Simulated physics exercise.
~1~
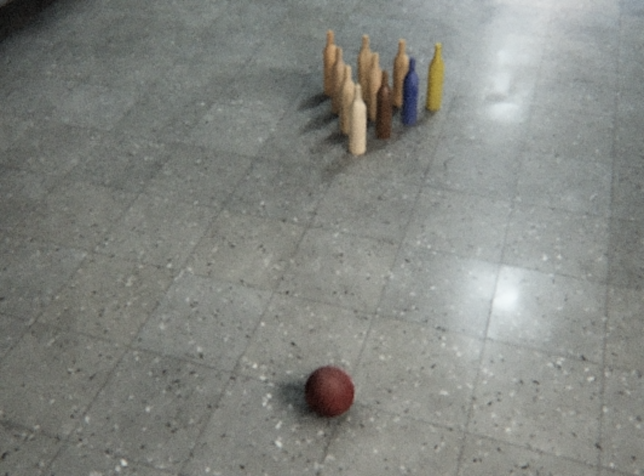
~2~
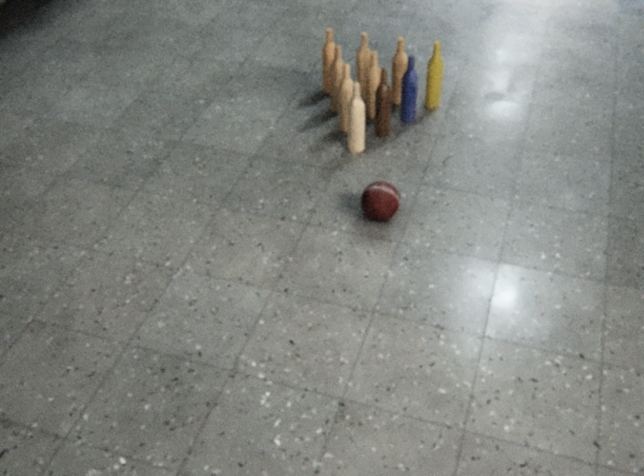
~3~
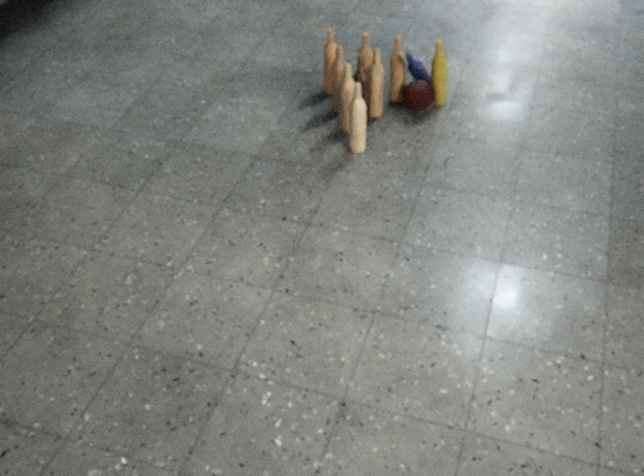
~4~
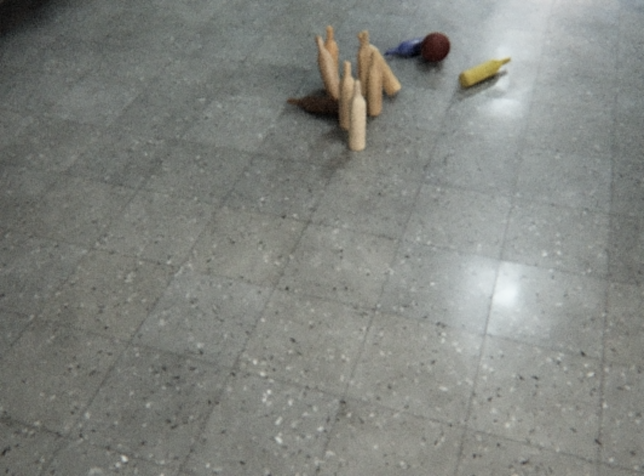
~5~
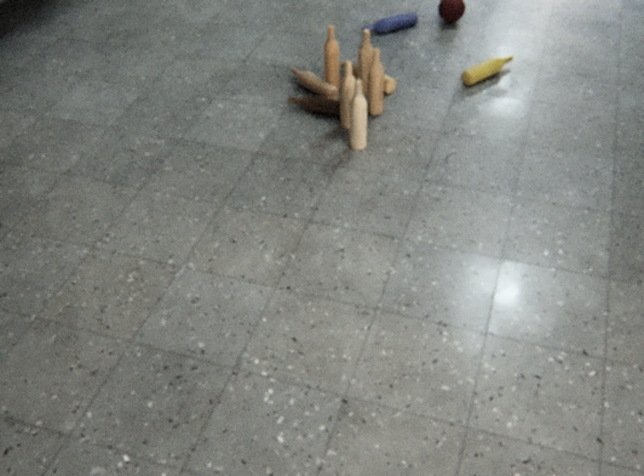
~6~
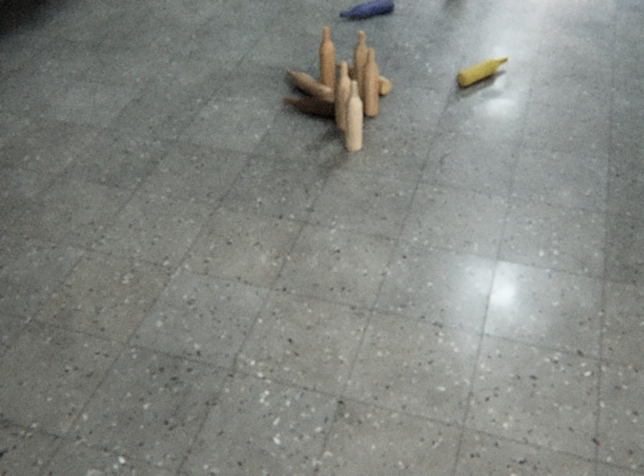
On a speckled tile floor, a dark red ball rolling into wooden skittles, toppling the blue, yellow and others, leaving five standing.
